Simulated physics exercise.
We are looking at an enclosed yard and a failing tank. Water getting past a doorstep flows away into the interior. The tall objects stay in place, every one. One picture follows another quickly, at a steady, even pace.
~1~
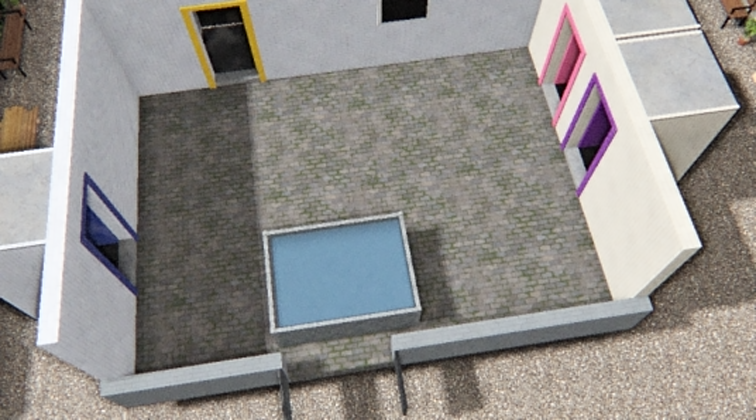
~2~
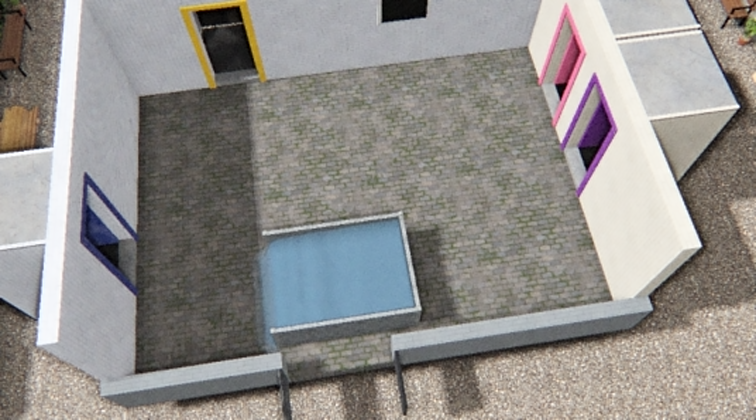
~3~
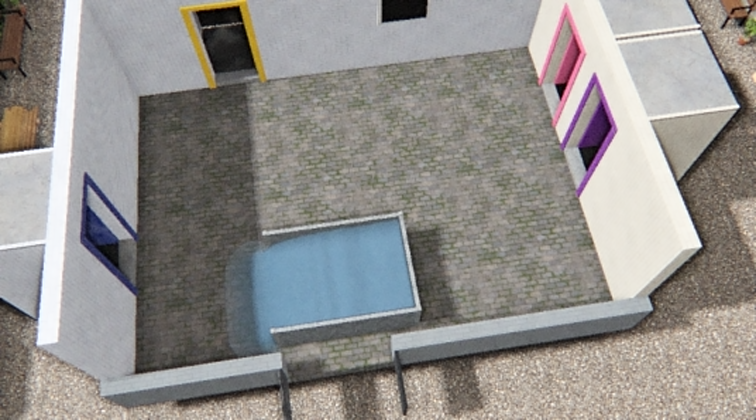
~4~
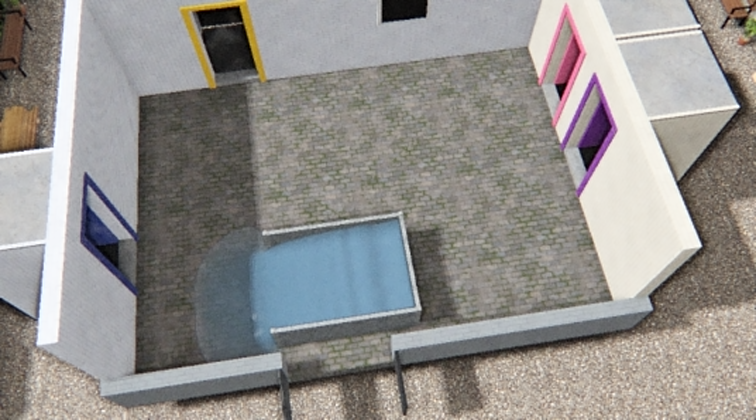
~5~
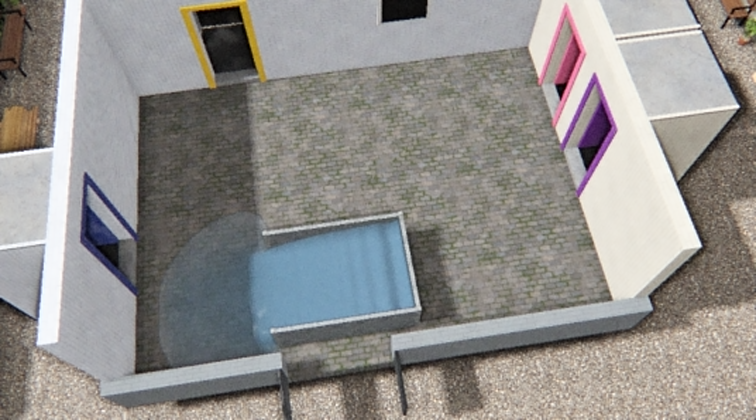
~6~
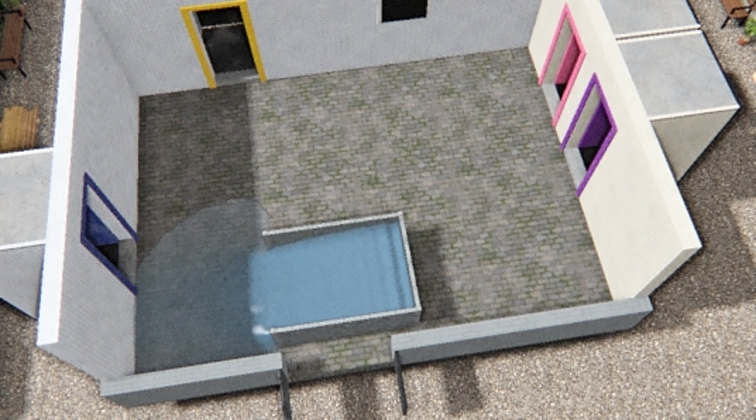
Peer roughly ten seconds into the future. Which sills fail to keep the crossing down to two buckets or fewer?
The yellow door fails to; the pink door fails to; the blue door fails to; the purple door keeps it down.
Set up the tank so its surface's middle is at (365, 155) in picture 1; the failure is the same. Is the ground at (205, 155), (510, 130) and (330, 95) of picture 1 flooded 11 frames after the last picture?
As listed: Covered, free of water, clear.
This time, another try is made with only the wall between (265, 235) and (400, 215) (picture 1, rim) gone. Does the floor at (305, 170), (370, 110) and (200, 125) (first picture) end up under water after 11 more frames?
Spot one ends up deluged, spot two deluged, spot three deluged.
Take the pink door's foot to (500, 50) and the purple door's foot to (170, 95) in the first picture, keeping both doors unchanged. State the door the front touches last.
The last to get wet is the pink-painted one.
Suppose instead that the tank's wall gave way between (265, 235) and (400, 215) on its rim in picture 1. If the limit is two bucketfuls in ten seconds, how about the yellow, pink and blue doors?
Well, yellow beats the mark, pink beats the mark and blue misses the mark.
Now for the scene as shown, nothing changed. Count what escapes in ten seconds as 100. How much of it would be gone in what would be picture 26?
About 35 per cent.
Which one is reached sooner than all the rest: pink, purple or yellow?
Go with the yellow one.
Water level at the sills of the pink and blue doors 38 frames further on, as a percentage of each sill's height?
The first comes to about 10 percent, the second to about 50 percent.
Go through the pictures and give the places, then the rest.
The first frame shows the open tank at (340, 272) is whole and still.
In the second frame, water pours out at (276, 292) and has run to a hidden place.
In the third frame, water pours out at (276, 293) and has run to (241, 251).
In the fourth frame, the front is at (213, 252), out from the gap at (277, 294).
In the fifth frame, water pours out at (277, 294) and has run to (165, 287).
In the sixth frame, water pours out at (277, 294) and has run to (137, 275).
A moment on, water covers 20 % of the floor; the yellow door not reached, the pink door not reached, the blue door over two buckets in, the purple door not reached.
Next, water covers 20 % of the floor; the yellow door not reached, the pink door not reached, the blue door over two buckets in, the purple door not reached.
Then, water covers 35 % of the floor; the yellow door wet at the sill, nothing in, the pink door not reached, the blue door far over two buckets in, the purple door not reached.
Later, water covers 65 % of the floor; the yellow door over two buckets in, the pink door not reached, the blue door far over two buckets in, the purple door not reached.
In the end, water covers 90 % of the floor; the yellow door over two buckets in, the pink door over two buckets in, the blue door far over two buckets in, the purple door wet at the sill, nothing in.
